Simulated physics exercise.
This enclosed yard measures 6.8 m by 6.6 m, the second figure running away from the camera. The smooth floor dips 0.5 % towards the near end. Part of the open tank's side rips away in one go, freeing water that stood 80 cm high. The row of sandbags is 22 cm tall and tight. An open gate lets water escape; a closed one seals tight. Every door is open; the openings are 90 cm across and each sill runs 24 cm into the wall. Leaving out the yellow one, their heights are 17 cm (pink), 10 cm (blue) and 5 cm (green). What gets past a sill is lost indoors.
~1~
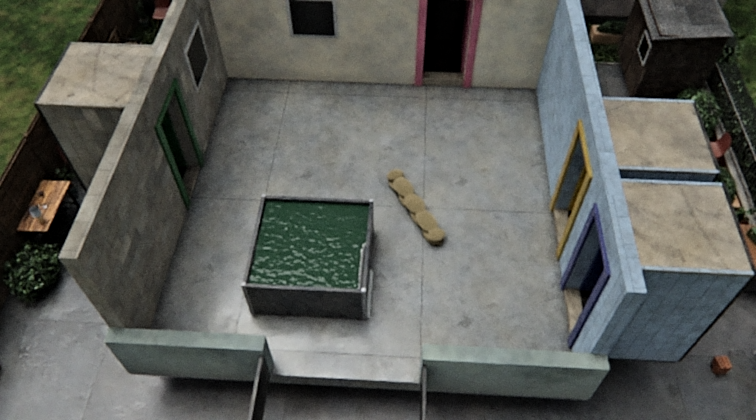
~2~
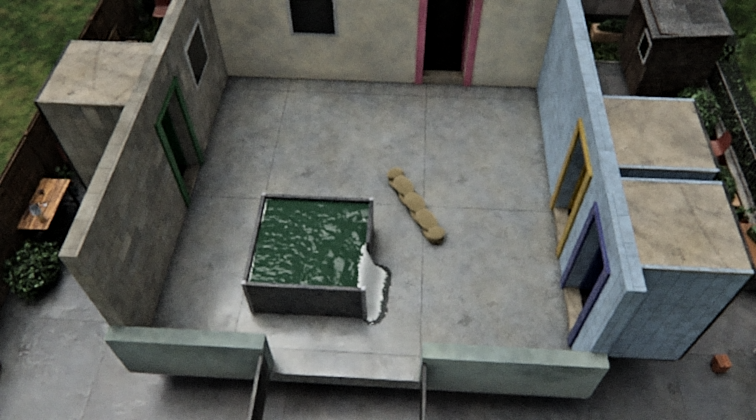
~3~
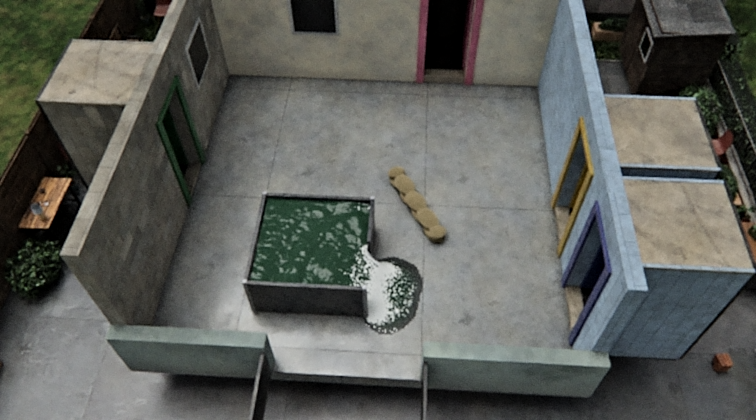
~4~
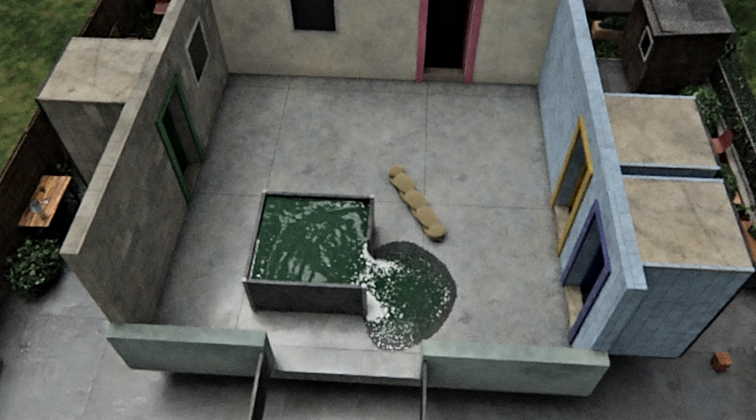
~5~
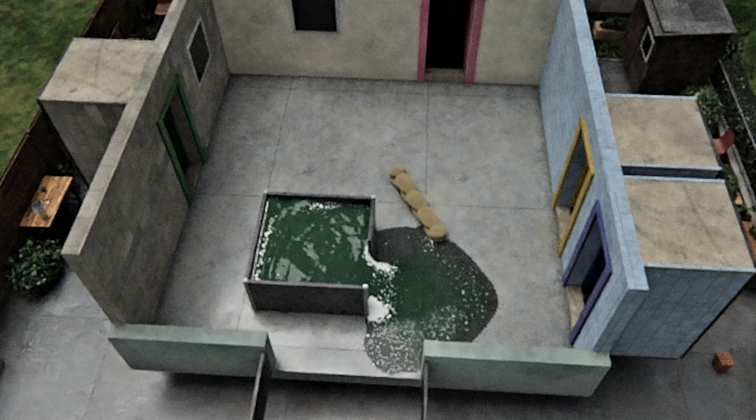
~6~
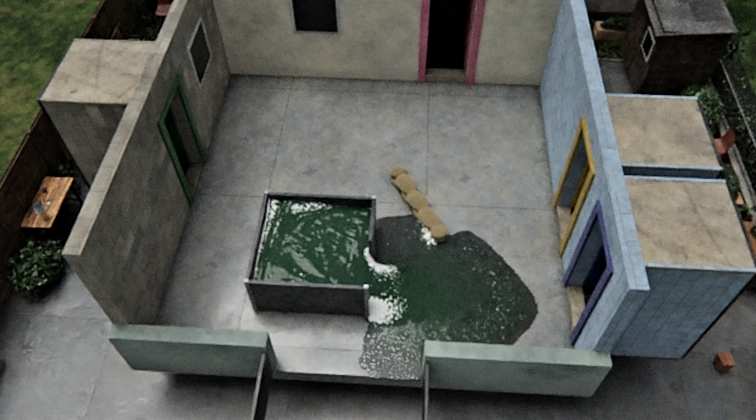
In the video, green water bursts from the right side of an open tank in a walled yard, foaming at the gap, then spreads across the grey floor, reaching the tan barrier and the near edge while widening rightward.
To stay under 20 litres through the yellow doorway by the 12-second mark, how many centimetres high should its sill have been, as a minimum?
At least 16 cm or so.
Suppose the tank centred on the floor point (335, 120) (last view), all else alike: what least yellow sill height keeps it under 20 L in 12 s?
About 15 cm.
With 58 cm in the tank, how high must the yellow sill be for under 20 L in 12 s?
Some 10.0 cm.
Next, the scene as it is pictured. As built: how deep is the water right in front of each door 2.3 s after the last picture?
In cm: Yellow 16, pink 0, blue 25, green 0.
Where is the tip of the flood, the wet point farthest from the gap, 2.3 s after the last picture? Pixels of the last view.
Around (536, 106).
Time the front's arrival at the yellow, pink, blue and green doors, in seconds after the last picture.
Arrival: Yellow 0.5 s, pink 3.4 s, blue 0.1 s, green 9.0 s.
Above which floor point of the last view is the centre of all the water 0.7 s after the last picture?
Near (368, 279).
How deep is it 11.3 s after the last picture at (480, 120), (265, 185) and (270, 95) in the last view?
In that order: 6, 3 and 6 cm.
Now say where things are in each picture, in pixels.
In the first picture, the open tank at (311, 244) is whole and still, 80 cm deep; the yellow door at (569, 197) is dry.
In the second picture, water pours out at (365, 282) and has run 0.3 m, to (386, 281); about 10 cm deep outside, 80 cm at the back.
In the third picture, the front is at (415, 294), 0.8 m from the gap at (366, 283); 0.9 m2 of floor is wet, 80 cm left at the back.
In the fourth picture, water pours out at (365, 283) and has run 1.4 m, to (450, 301); about 8 cm deep outside, 78 cm at the back.
In the fifth picture, the gap is at (367, 283), the front 2.1 m out at (492, 306); the back of the open tank holds 69 cm.
In the sixth picture, water pours out at (367, 283) and has run 2.7 m, to (530, 315); about 5 cm deep outside, 68 cm at the back; 1.4 m in a straight line remain to the yellow door at (572, 193).
Then, 0.7 s after the last picture water covers 20 % of the floor, deepest (51 cm) near (570, 373); 8 cm at the yellow door, 0 litres in over its 12 cm sill.
Then, 2.3 s after the last picture water covers 30 % of the floor, deepest (28 cm) near (521, 348); 16 cm at the yellow door, 37 litres in over its 12 cm sill.
Then, 11.3 s after the last picture water covers 85 % of the floor, deepest (8 cm) near (224, 99); 5 cm at the yellow door, 47 litres in over its 12 cm sill.
At the yellow door as built, the water peaked near 21 cm, 1.5 s after the last picture.
With a sill of 13 cm, 38 litres would have come in within the 12 s; with 17.5 cm, 11 litres. So under 20 litres takes about 16 cm.
